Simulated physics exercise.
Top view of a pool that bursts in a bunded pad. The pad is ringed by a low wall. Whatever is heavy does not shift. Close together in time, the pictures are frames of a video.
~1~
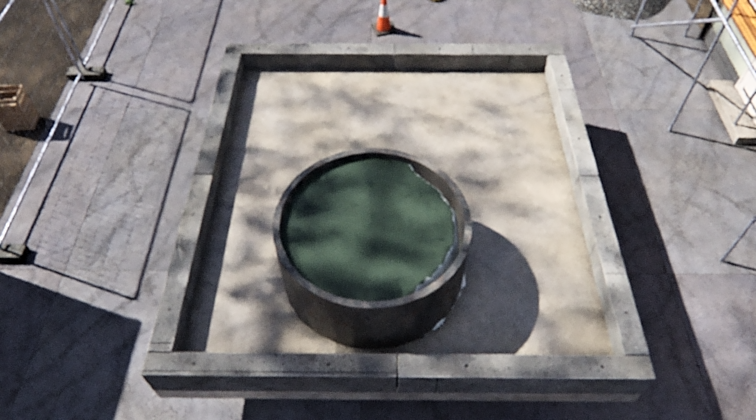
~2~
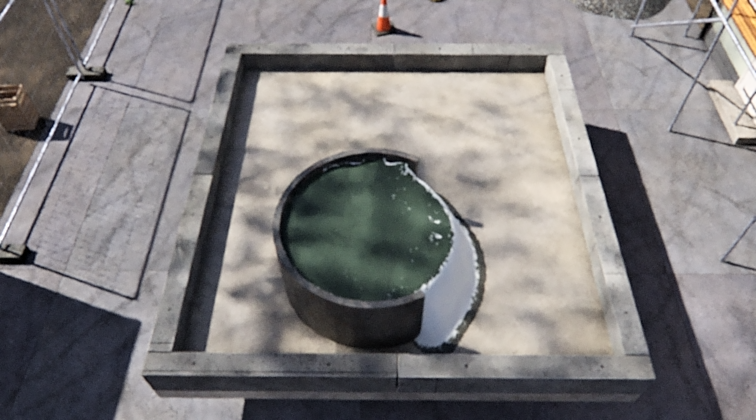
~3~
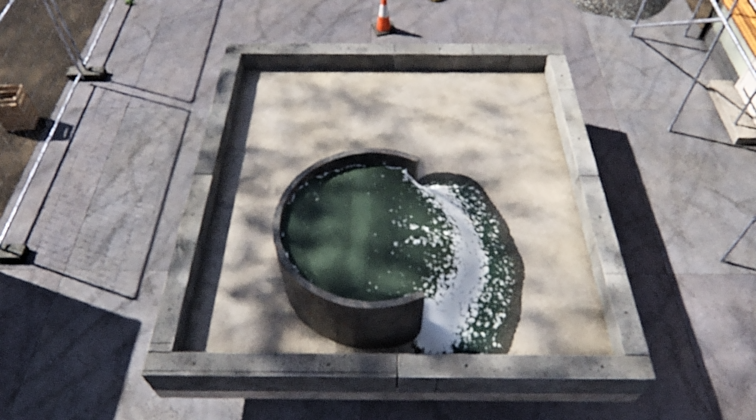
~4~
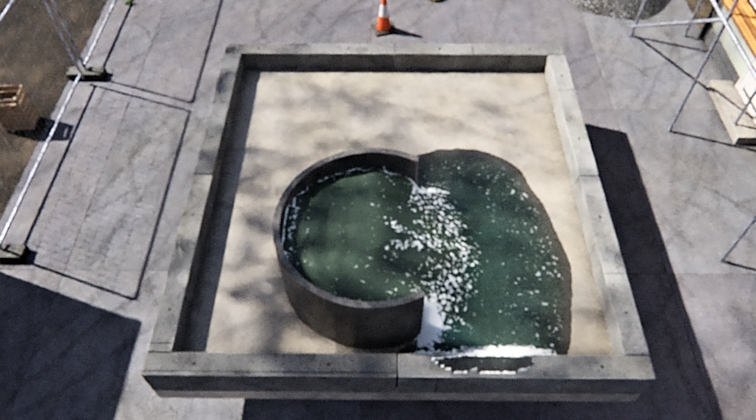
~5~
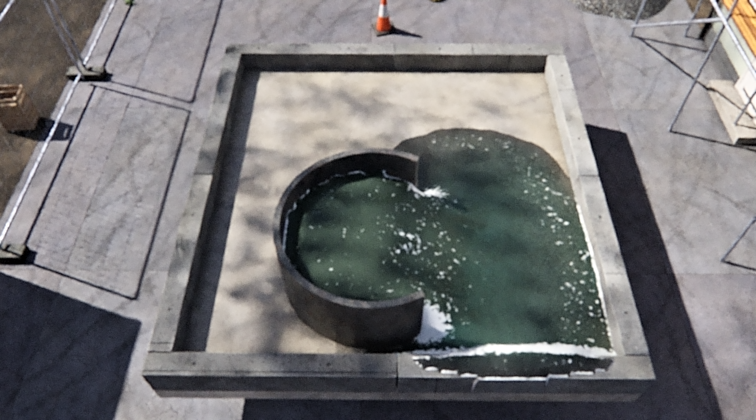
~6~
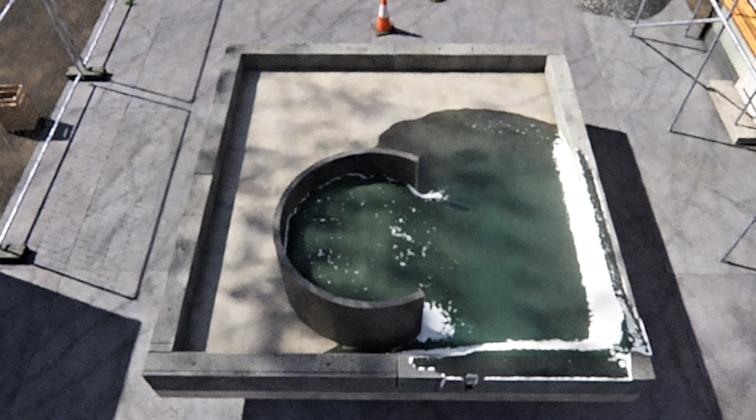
On a walled square pad, a round pool bursts open and green water spreads rightward.
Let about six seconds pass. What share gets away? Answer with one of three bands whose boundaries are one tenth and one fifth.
The share is between one tenth and one fifth.
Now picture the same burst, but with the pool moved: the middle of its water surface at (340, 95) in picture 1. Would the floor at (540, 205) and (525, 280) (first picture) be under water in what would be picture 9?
Taking the two points as listed, the first would be submerged and the second submerged.
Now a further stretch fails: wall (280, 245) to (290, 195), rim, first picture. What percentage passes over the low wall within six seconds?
Close to 12 per cent, I reckon.
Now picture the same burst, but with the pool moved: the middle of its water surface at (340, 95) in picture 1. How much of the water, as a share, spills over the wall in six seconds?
About 10 per cent.
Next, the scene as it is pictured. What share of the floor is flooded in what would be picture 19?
That comes to about 55 per cent.
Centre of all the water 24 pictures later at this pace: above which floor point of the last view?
The spot I would choose is (421, 187).
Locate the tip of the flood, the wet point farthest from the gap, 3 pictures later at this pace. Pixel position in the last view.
My guess would be about (535, 77).
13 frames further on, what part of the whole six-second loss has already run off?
Around 90 percent.
A moment on, water covers 40 % of the floor; the low wall has let 2 % over.
Next, water covers 40 % of the floor; the low wall has let 5 % over.
Then, water covers 45 % of the floor; the low wall has let 13 % over.
Later, water covers 70 % of the floor; the low wall has let 14 % over.
In the end, water covers 75 % of the floor; the low wall has let 14 % over.
